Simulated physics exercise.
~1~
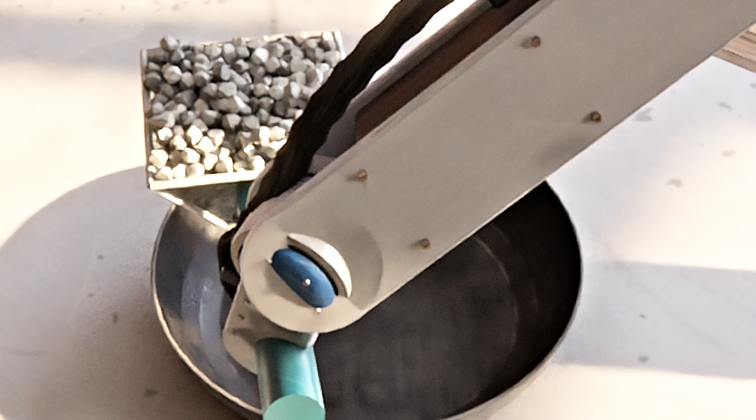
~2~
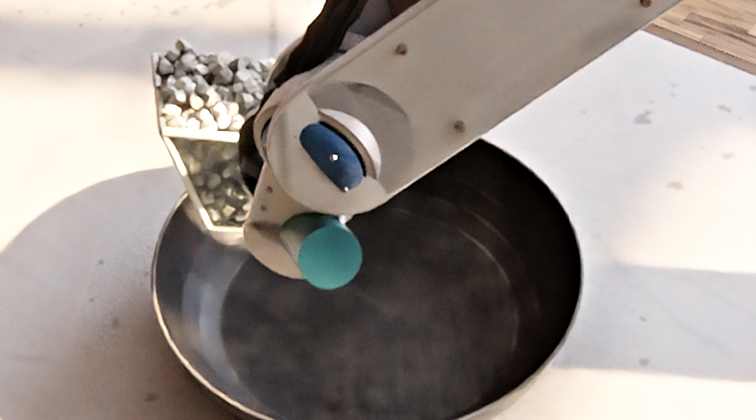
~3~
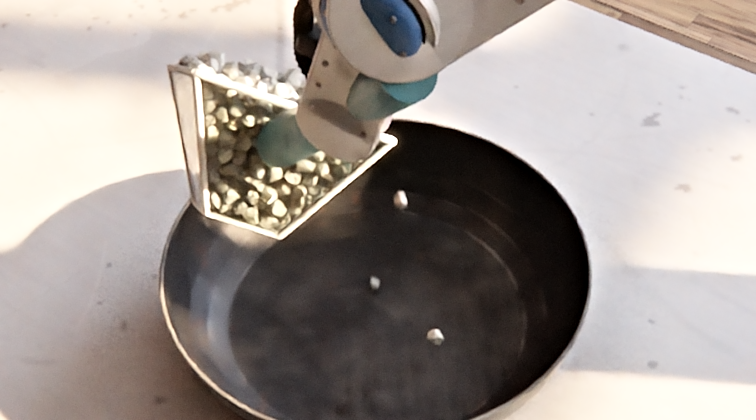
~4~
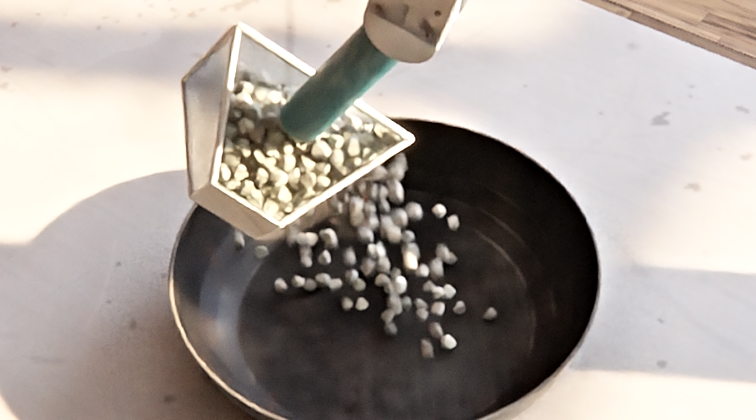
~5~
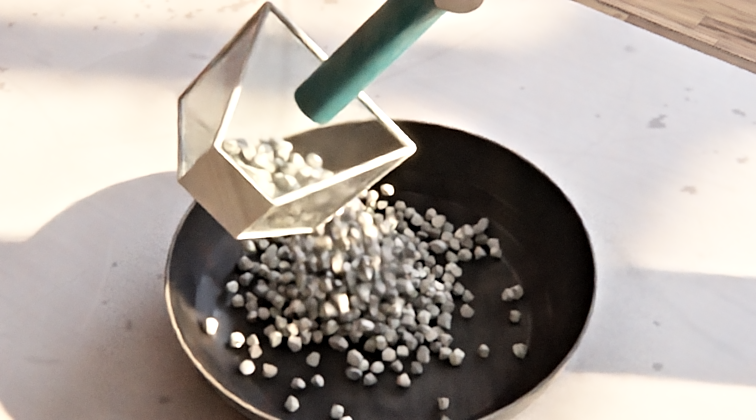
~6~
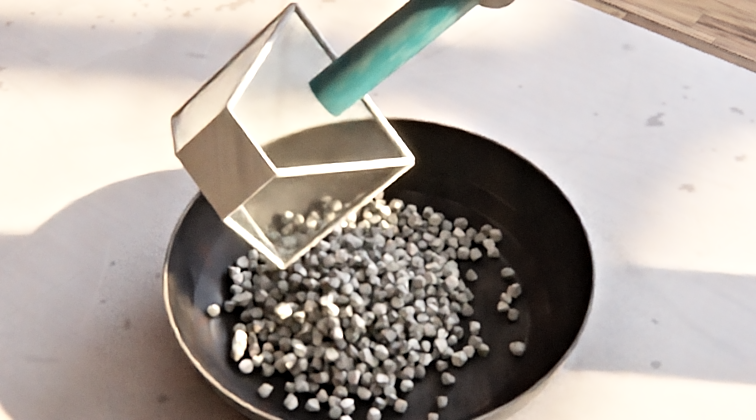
To begin with, a pale robotic arm with a blue joint holds a clear-sided scoop heaped with small grey pieces of litter above the left side of a dark, round pan. The arm's end swings and the scoop begins to tip toward the right. A few pieces drop into the empty pan, and then a stream tumbles over the scoop's lower edge. As the teal rod tilts the scoop further, the pieces pour out faster and spread into a heap. Finally, the scoop hangs steeply tipped and looks nearly empty, above a broad pile covering much of the pan.
